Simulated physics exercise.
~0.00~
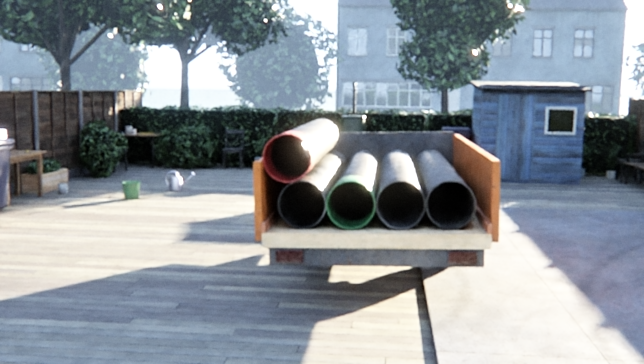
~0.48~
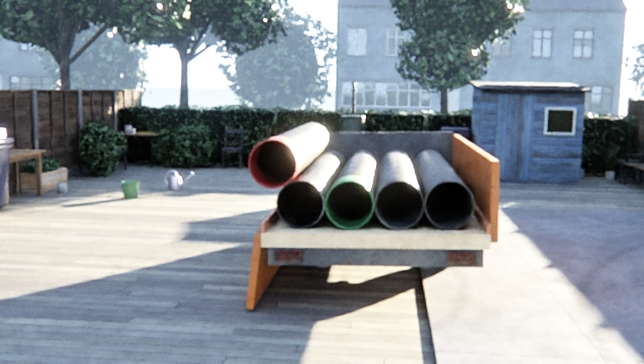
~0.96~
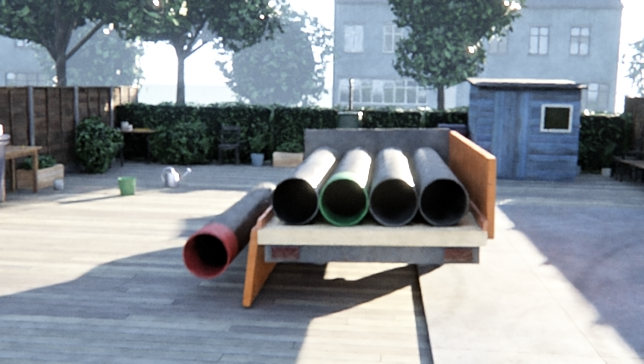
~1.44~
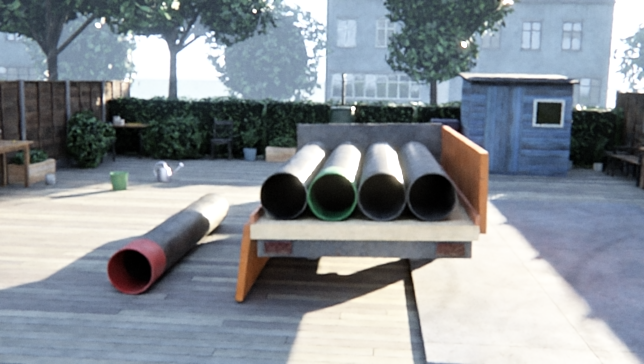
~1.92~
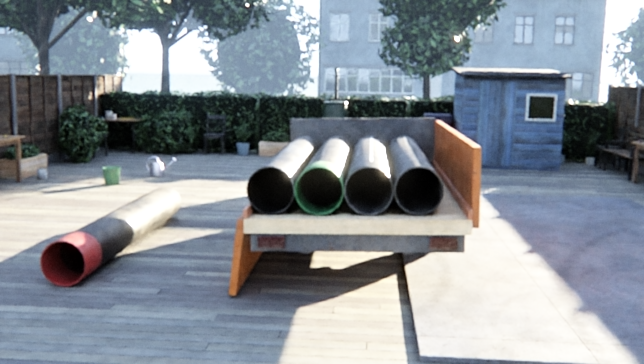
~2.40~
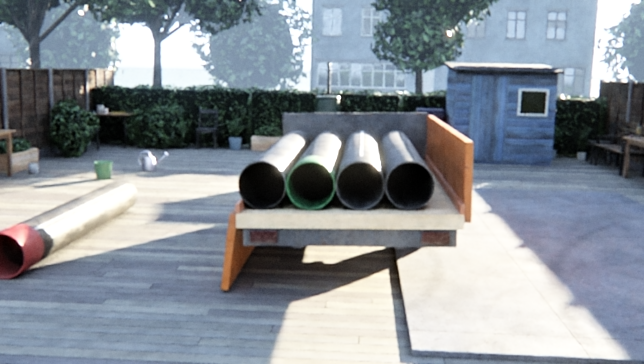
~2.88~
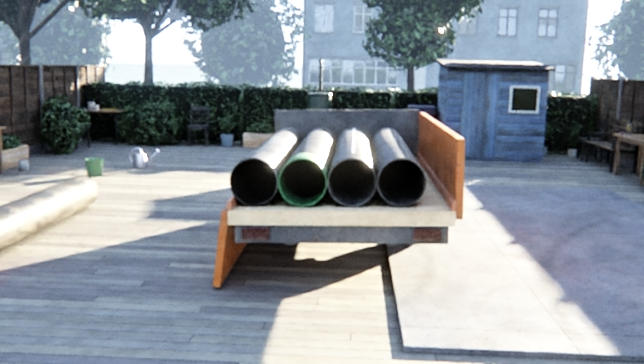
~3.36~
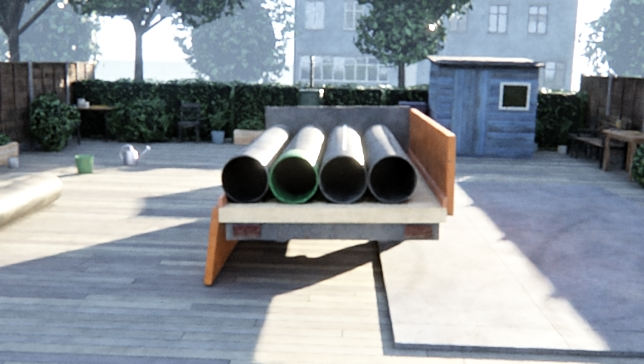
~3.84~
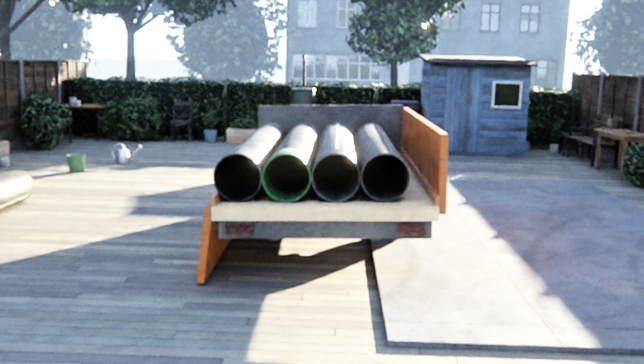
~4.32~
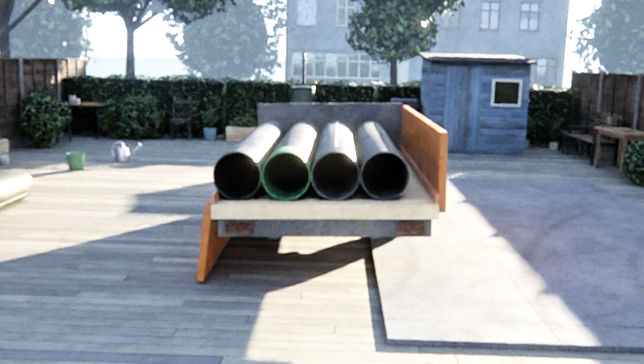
In this clip, a low trailer carries five dark pipes, and as its left side board swings down, the red-rimmed pipe resting on top rolls off to the left and across the ground to the edge of view, while the green-rimmed pipe and three others stay on the deck.
